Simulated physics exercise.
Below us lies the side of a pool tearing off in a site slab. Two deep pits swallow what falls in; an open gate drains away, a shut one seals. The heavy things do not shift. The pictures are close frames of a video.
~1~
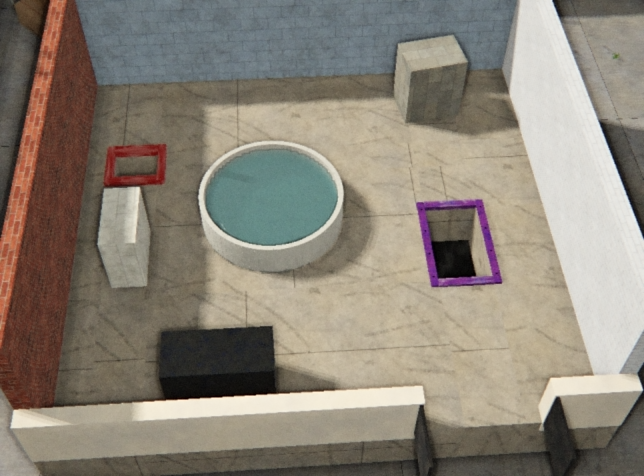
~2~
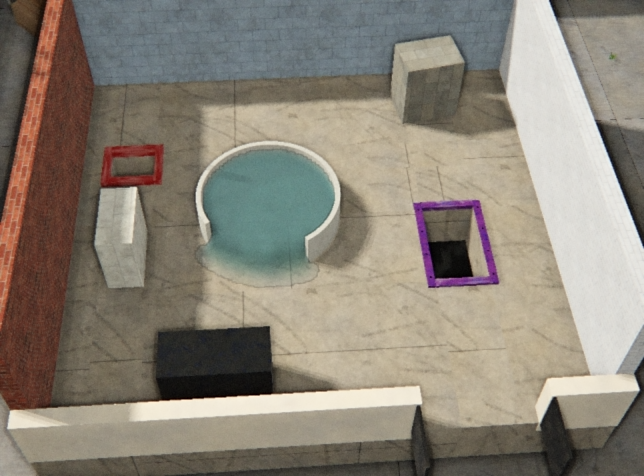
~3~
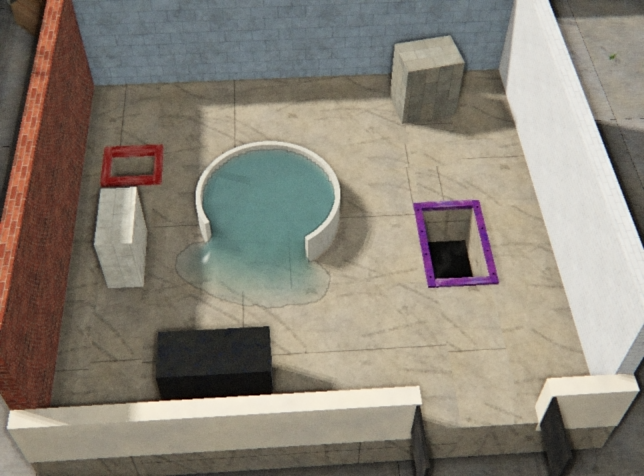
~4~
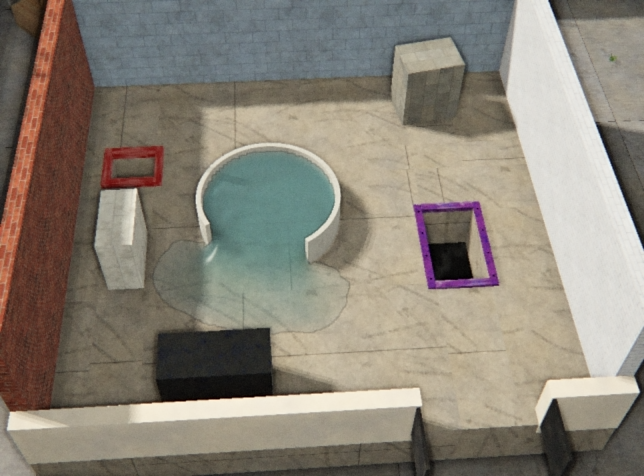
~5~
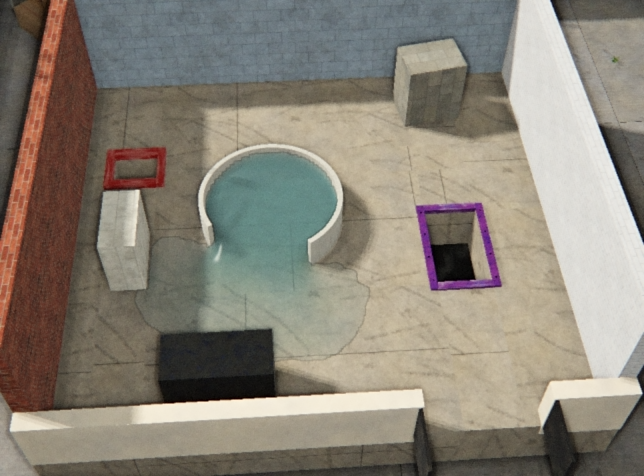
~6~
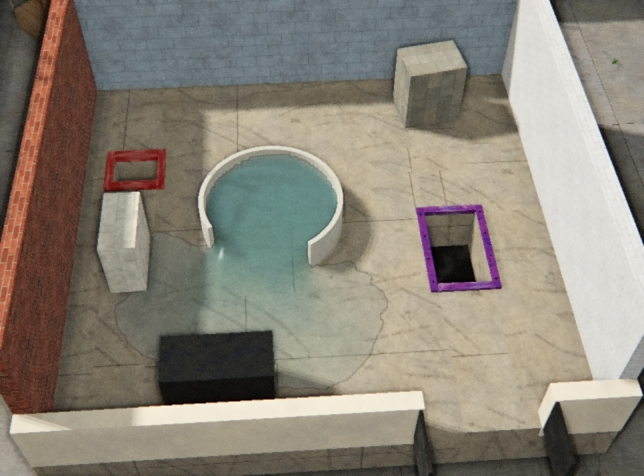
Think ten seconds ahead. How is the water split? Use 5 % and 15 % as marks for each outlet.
The gate takes between 5 and 15 %; the purple pit takes less than 5 %; the red pit takes less than 5 %.
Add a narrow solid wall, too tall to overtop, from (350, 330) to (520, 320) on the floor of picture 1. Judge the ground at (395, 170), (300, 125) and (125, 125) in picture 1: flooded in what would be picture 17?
In that order: Free of water, dry, not flooded.
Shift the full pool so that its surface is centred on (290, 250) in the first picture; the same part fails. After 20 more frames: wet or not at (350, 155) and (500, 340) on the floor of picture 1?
One after the other: Clear, covered.
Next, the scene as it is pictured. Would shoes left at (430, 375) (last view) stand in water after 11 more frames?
At that place: Flooded.
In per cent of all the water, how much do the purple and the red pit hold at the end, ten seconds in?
About 0 and 0 per cent.
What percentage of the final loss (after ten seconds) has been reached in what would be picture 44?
Roughly 55 per cent.
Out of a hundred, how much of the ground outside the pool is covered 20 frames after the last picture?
Close to 35 %.
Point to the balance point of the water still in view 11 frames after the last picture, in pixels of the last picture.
At about (243, 300).
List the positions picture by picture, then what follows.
Still water in the round pool at (271, 196), in the first frame.
Water pours out at (254, 262) and has run to (314, 268), in the second frame.
Water pours out at (254, 263) and has run to (182, 262), in the third frame.
The front is at (161, 281), out from the gap at (254, 265), in the fourth frame.
Water pours out at (256, 267) and has run to (331, 348), in the fifth frame.
The front is at (333, 377), out from the gap at (256, 268), in the sixth frame.
A moment on, water covers 20 % of the floor; the gate 0 %, the purple pit 0 %, the red pit 0 %.
Next, water covers 25 % of the floor; the gate 0 %, the purple pit 0 %, the red pit 0 %.
Then, water covers 35 % of the floor; the gate 2 %, the purple pit 0 %, the red pit 0 %.
Later, water covers 55 % of the floor; the gate 5 %, the purple pit 0 %, the red pit 0 %.
In the end, water covers 80 % of the floor; the gate 8 %, the purple pit 0 %, the red pit 0 %.
